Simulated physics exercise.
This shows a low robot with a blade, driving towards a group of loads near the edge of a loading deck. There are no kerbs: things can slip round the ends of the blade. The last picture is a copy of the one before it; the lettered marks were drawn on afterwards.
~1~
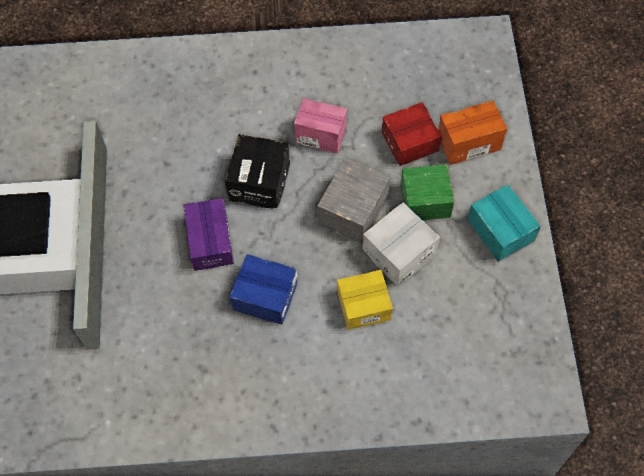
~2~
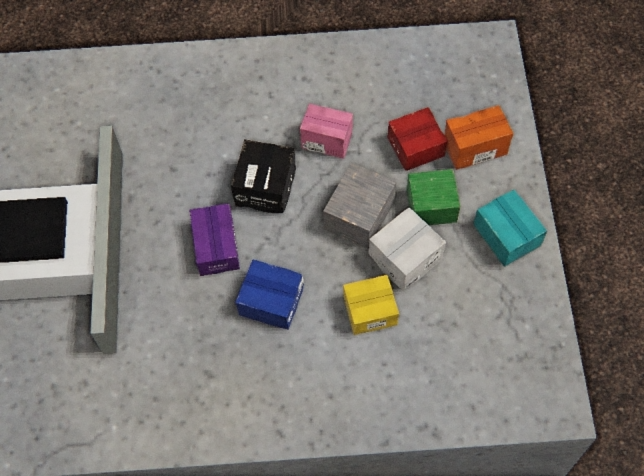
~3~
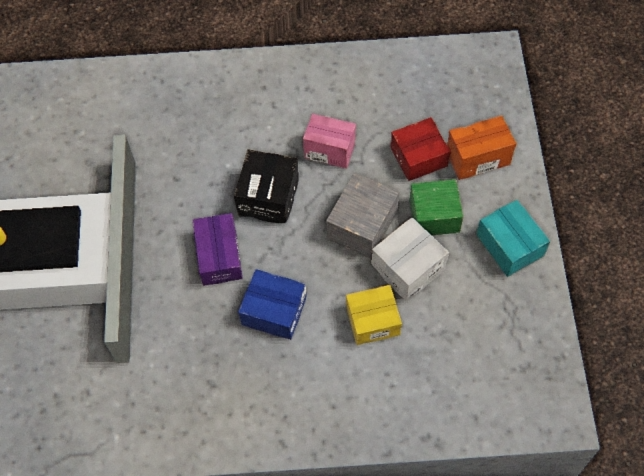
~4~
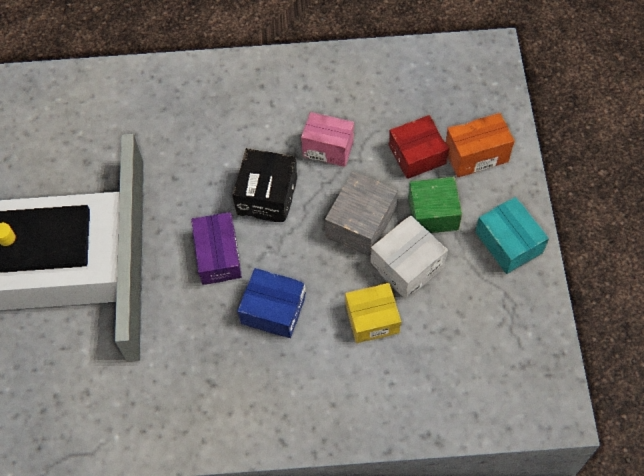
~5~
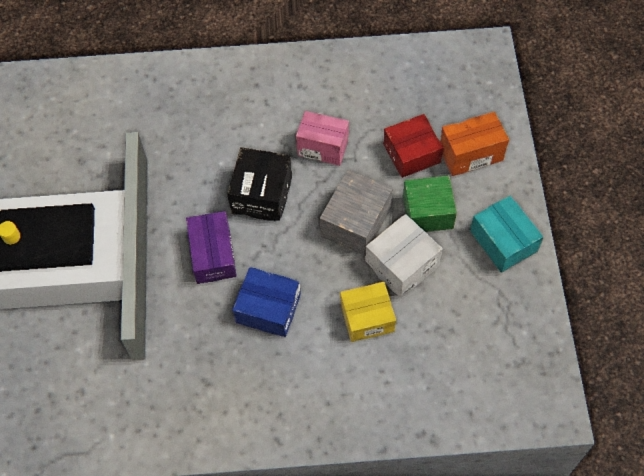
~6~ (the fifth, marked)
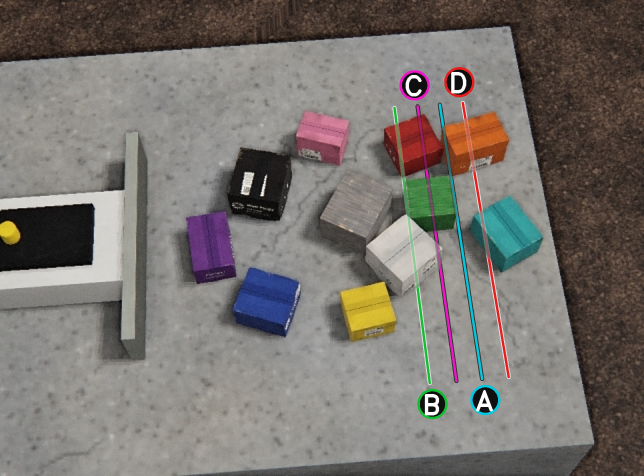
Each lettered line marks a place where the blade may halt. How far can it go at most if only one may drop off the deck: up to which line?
No farther than B.
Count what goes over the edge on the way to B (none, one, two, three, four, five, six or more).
By then, one.
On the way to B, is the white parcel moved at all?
Yes.
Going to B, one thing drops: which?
The turquoise box.
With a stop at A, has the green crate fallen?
Yes.
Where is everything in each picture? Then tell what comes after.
Pink parcel (321, 126); white parcel (400, 245); red parcel (411, 134), in the first picture.
Robot (25, 229); turquoise box (510, 228), in the second picture.
Robot (38, 238); yellow box (374, 315), in the third picture.
Robot (48, 237); green crate (435, 206), in the fourth picture.
Robot (53, 236); grey crate (356, 213); purple parcel (212, 248); pink parcel (323, 138), in the fifth picture.
On the marked copy, A at (459, 232); B at (411, 236); C at (436, 234); D at (484, 230).
Following B. Soon after the start, robot (154, 228); blue parcel (275, 300); black parcel (267, 184).
Later, robot (254, 221); turquoise box (514, 236); green crate (460, 208).
In the end, robot (332, 215); turquoise box over the edge; orange parcel (527, 140); one fallen.
As for the rest, A drops three; C drops three; D drops five.
